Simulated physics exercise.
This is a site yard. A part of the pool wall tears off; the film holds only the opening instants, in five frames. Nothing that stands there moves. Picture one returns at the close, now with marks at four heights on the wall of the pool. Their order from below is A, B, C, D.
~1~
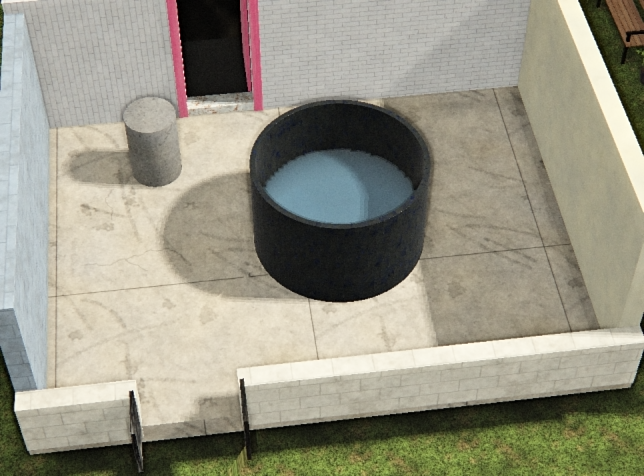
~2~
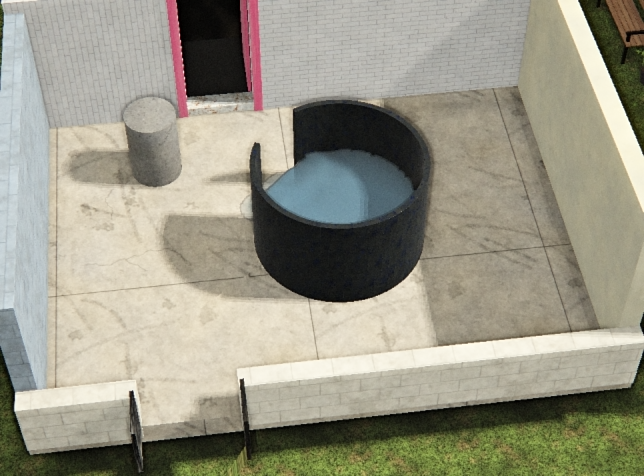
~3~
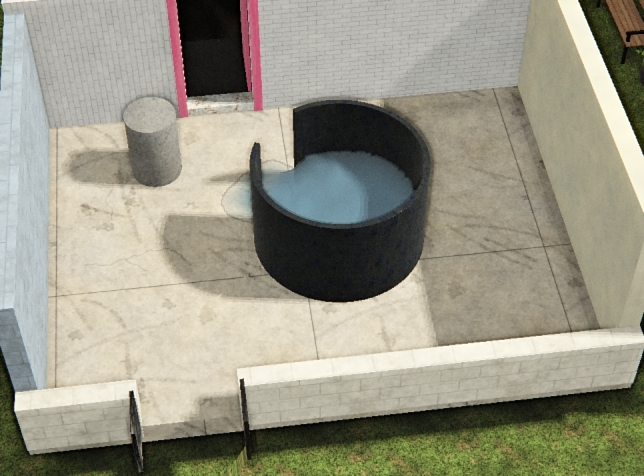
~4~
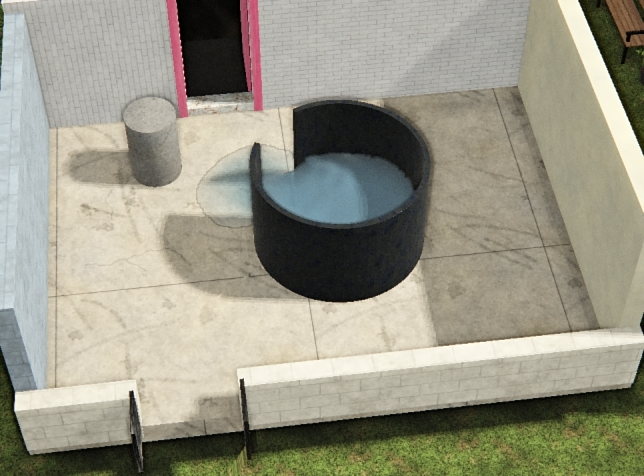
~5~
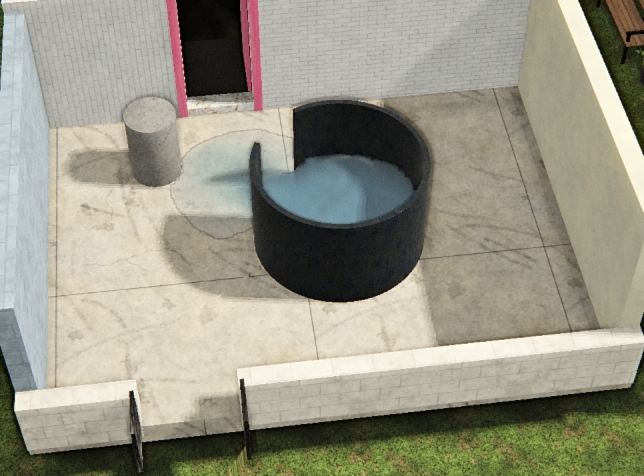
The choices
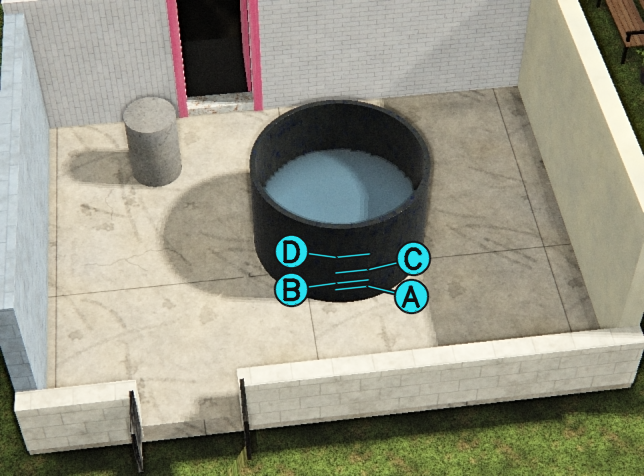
In a walled site yard, a section of a round black pool's side disappears and water spreads leftward across the pale paving.
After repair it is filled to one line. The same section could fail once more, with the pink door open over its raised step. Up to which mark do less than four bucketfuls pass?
Use level B.
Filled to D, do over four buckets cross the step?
Yes, it does.
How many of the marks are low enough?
Two of them.
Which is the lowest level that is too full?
Level C.
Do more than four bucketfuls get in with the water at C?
Yes, that goes wrong.
On the marked copy, A at (351, 288); B at (352, 281); C at (352, 271); D at (352, 255); from the bottom up A, B, C, D.
For level A, nothing gets over.
For level B, a bucket or two gets in.
For level C, about 10 bucketfuls get in.
For level D, dozens of bucketfuls pour in.
